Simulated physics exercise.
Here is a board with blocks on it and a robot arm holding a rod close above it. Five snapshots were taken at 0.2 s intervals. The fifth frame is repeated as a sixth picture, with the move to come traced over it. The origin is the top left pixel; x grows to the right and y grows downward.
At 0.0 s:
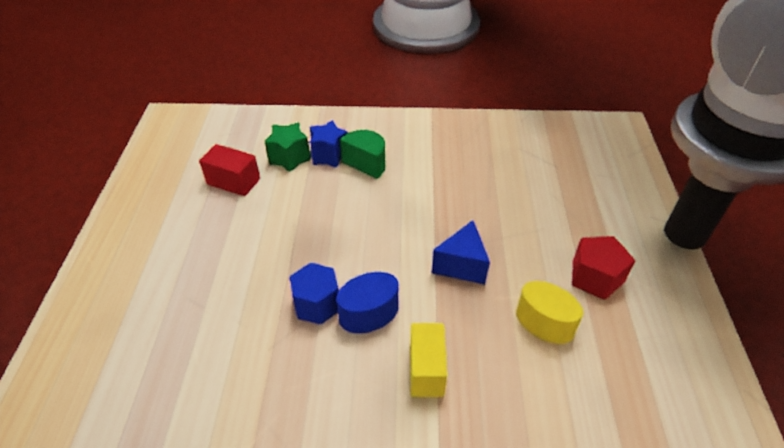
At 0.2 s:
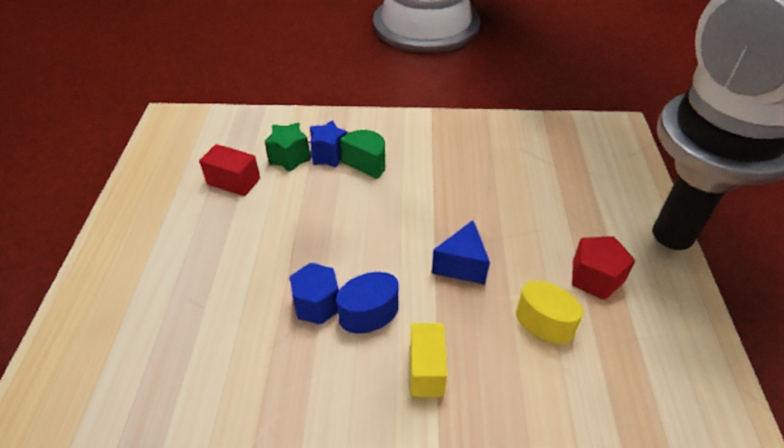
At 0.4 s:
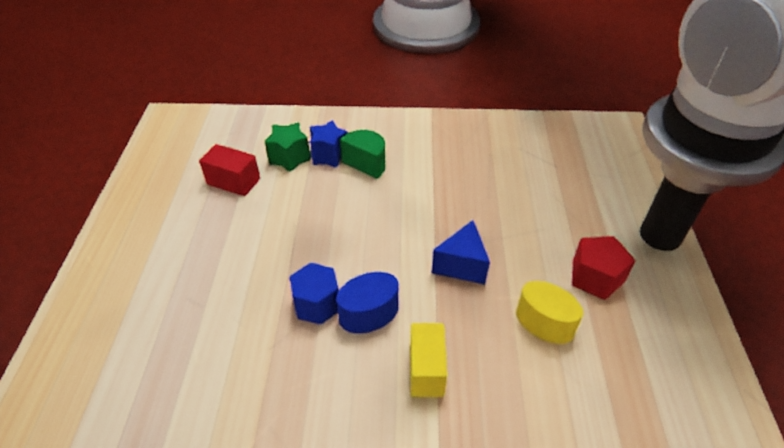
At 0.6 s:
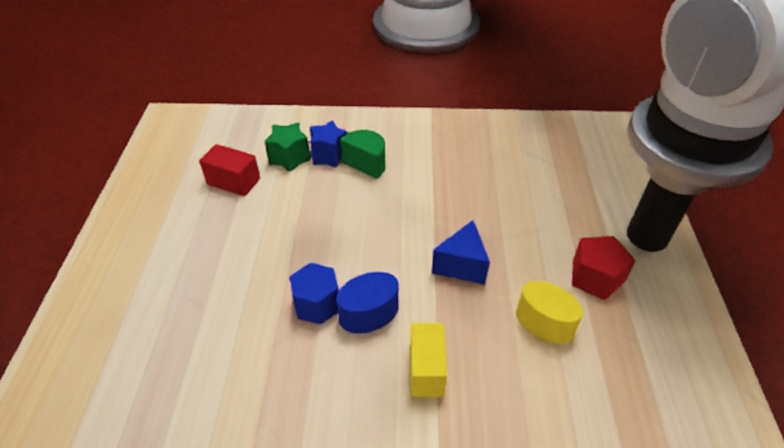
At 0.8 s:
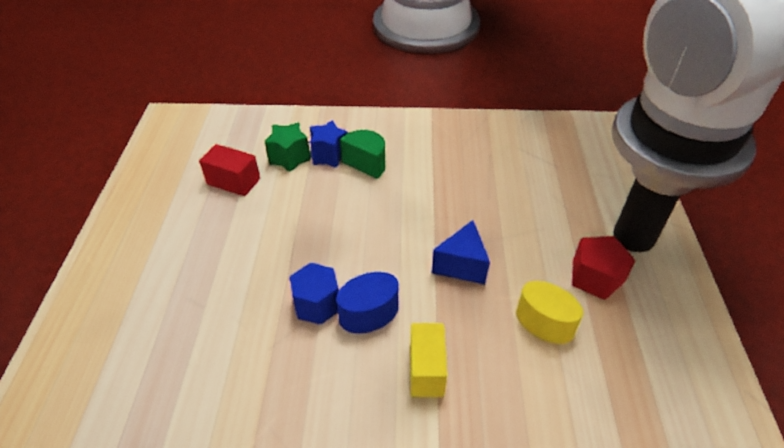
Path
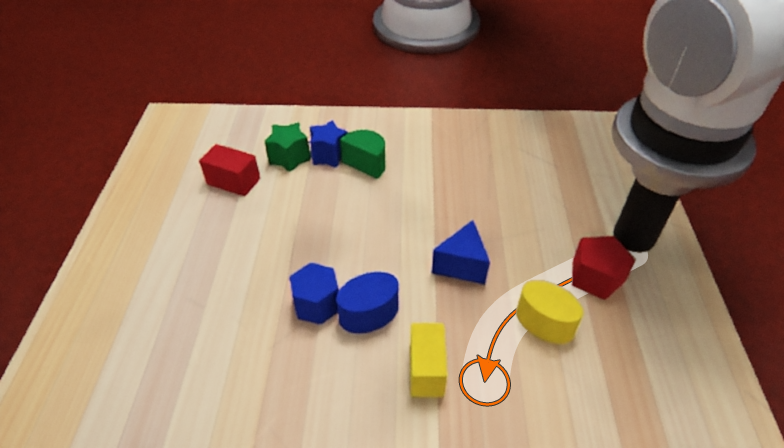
Robot arm with a black rod moving slowly left toward a red pentagon block, while coloured blocks sit still on a wooden board.
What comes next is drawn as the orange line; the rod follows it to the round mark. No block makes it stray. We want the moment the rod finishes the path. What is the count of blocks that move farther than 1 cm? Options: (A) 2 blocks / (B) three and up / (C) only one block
A (2 blocks)
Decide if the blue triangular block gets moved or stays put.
That block remains where it is.
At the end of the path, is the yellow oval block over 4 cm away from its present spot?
Final answer: Yes.
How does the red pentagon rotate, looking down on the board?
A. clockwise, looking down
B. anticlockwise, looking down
That would be B.
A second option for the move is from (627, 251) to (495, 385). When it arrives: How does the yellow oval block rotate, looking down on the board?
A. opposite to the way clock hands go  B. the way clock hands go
My answer is option A.
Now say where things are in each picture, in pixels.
Rod tip at (685, 234); block tops, yellow oblong block at (429, 348); blue triangular block at (465, 243); yellow oval block at (553, 300); red pentagon at (606, 254), in the first picture.
Rod at (673, 235); blocks unchanged, in the second picture.
Rod at (660, 236); blocks unchanged, in the third picture.
Rod at (647, 237); blocks unchanged, in the fourth picture.
Rod at (634, 238); yellow oblong block at (429, 348); blue triangular block at (465, 243); yellow oval block at (553, 300); red pentagon at (606, 254), in the fifth picture.
Path on the board, from (627, 251) via (570, 280) and (511, 315), ending at (485, 382).
What follows on the original path. One third of the way, rod at (575, 267); yellow oval block at (539, 319), turned 35° clockwise; red pentagon at (571, 293), turned 55° anticlockwise.
Two thirds of the way, rod at (515, 302); yellow oval block at (523, 376); red pentagon at (540, 334), turned 80° anticlockwise.
At the end, rod at (488, 369); yellow oblong block in place; blue triangular block in place; yellow oval block at (554, 447), turned 20° anticlockwise; red pentagon at (539, 390), turned 120° anticlockwise.
